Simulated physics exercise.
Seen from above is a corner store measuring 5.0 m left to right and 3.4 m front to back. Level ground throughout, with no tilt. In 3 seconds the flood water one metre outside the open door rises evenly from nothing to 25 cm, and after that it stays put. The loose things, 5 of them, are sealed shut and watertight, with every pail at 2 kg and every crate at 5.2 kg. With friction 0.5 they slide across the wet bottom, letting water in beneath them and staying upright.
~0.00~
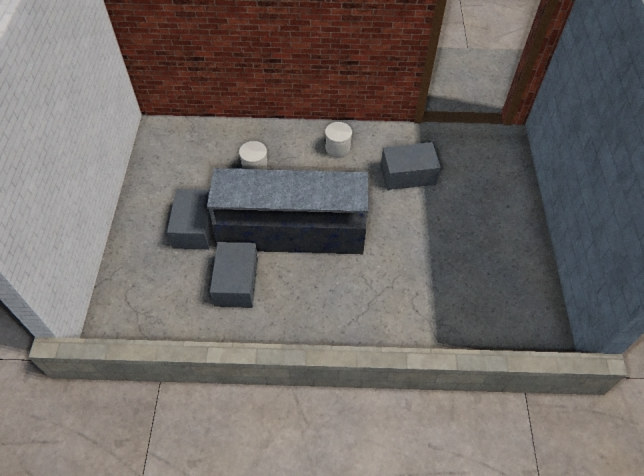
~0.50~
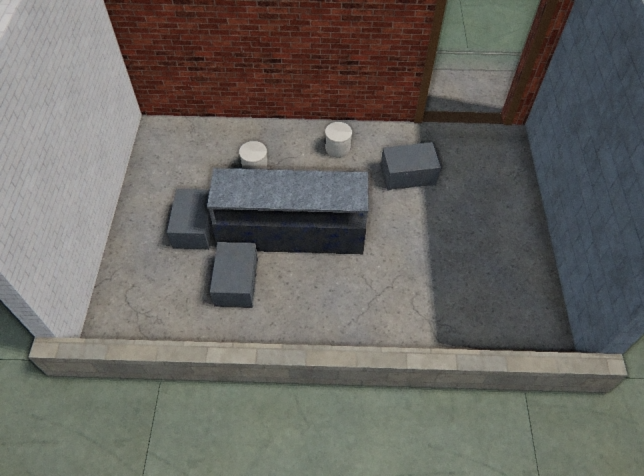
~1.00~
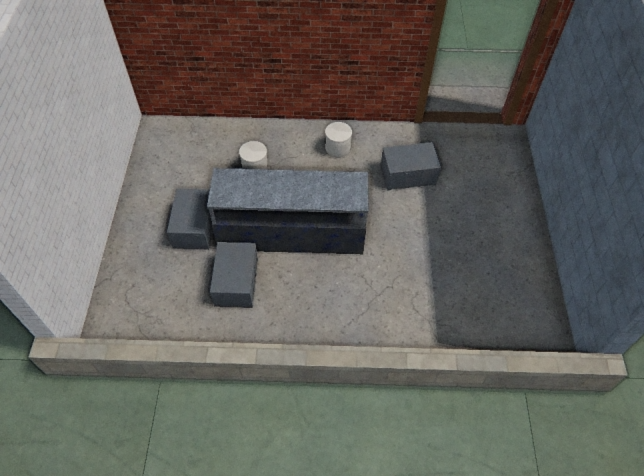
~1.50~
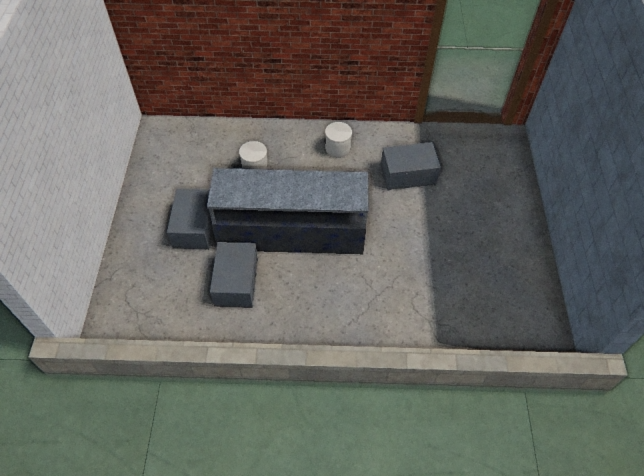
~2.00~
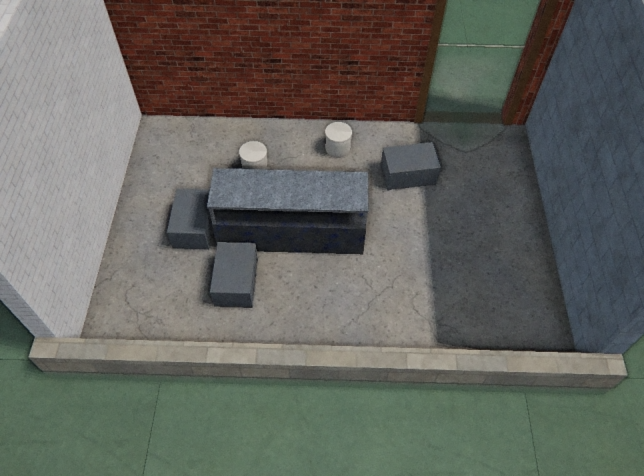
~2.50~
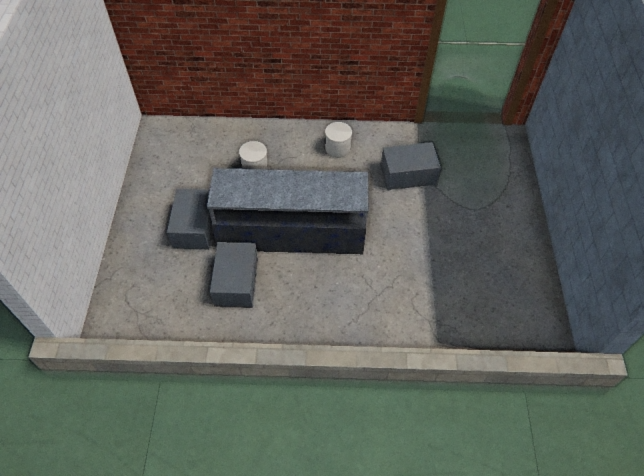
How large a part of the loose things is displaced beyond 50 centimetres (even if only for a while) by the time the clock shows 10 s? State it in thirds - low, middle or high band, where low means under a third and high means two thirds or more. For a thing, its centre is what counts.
Middle band.
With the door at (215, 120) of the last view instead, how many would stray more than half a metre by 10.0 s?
Count: 4.
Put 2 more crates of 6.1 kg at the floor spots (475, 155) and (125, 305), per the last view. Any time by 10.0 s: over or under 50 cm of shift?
Well, the first one tops the mark, and the second tops the mark.
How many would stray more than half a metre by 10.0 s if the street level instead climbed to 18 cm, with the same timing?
Count under that change: 2.
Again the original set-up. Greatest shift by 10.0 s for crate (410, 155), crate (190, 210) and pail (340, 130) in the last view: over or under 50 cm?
In turn: More, past it, short of it.
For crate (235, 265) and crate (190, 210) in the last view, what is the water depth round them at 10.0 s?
Roughly 7 and 6 cm.
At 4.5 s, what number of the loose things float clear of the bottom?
1 of them.
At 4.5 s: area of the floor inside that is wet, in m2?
Near 8.5 m2 in all.
After 3.5 s 0 of 5 are over 50 cm from their spots; 0 afloat.
After 4.5 s 1 of 5 are over 50 cm from their spots; 1 afloat.
After 7.0 s 1 of 5 are over 50 cm from their spots; 1 afloat.
After 10.0 s 3 of 5 are over 50 cm from their spots, and 3 have been at some point; 4 afloat.
